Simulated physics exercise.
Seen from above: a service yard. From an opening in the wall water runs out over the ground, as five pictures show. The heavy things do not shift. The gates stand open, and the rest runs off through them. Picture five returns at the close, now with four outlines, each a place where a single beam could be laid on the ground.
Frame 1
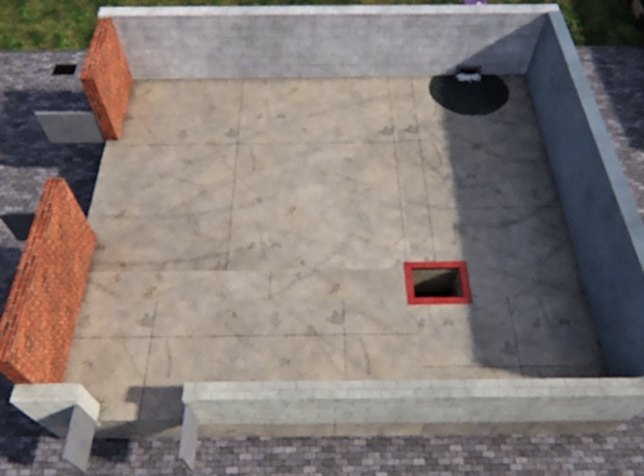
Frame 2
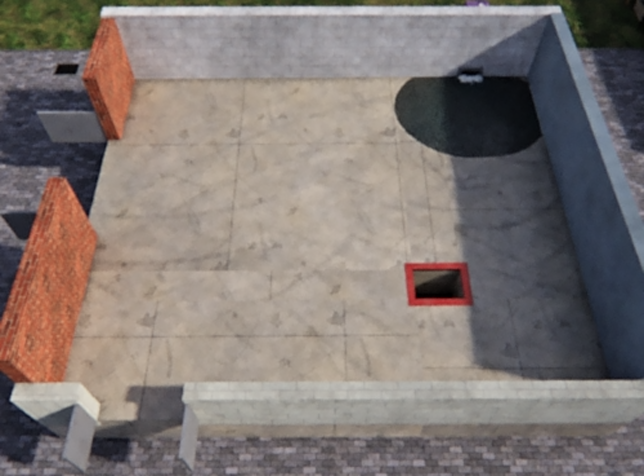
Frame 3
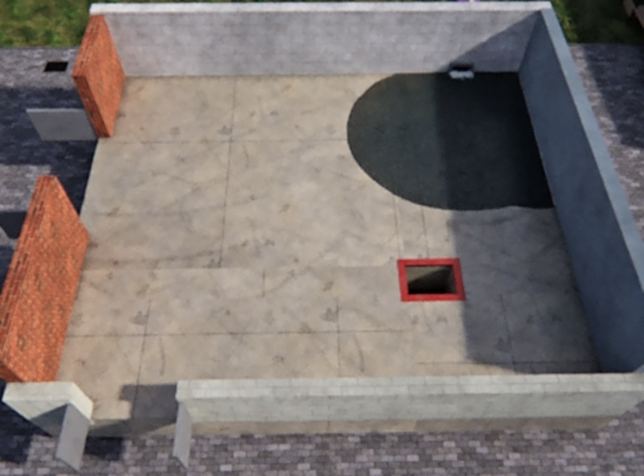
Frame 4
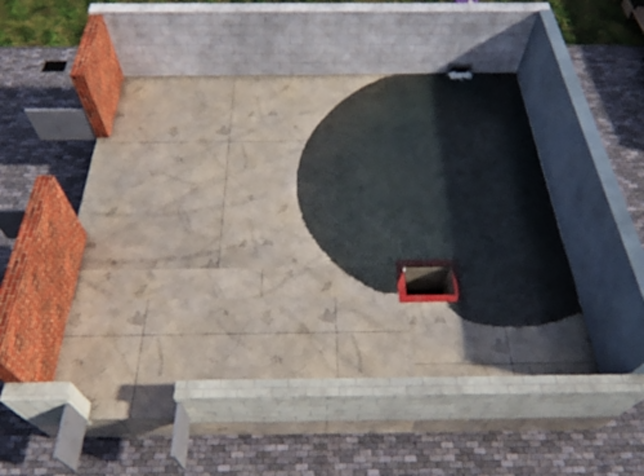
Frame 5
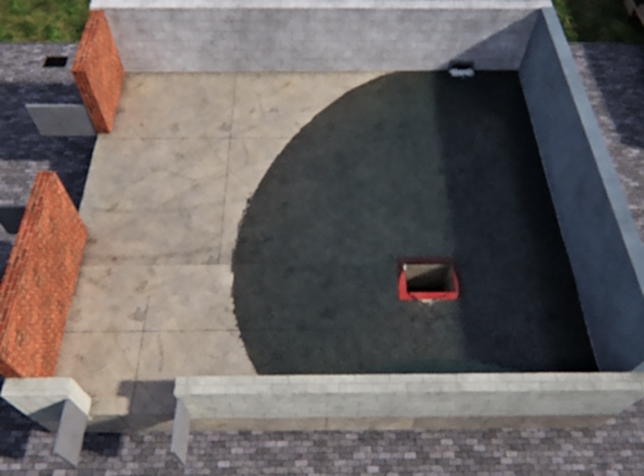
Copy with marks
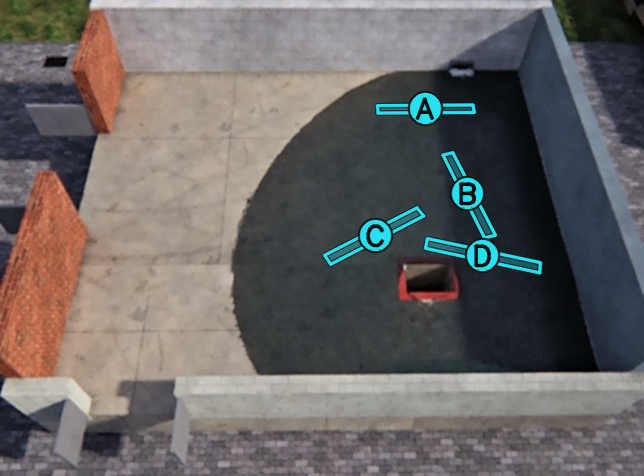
In a walled service yard seen from above, dark water spread from an outfall in the top right corner across the pale floor, reached the red-edged gully, and wet more than half the ground.
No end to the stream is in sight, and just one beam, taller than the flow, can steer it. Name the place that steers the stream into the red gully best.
Best: C.
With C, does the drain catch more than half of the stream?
No, it does not.
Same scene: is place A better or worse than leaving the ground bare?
Worse.
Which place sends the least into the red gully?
D.
On the marked copy, A from (377, 109) to (473, 108); B from (447, 153) to (489, 236); C from (327, 259) to (420, 211); D from (426, 243) to (540, 267).
With A, about 13 % of the stream goes into the red gully, about 86 % out by the gates.
With B, about 11 % of the stream goes into the red gully, about 88 % out by the gates.
With C, about 22 % of the stream goes into the red gully, about 77 % out by the gates.
With D, about 6 % of the stream goes into the red gully, about 93 % out by the gates.
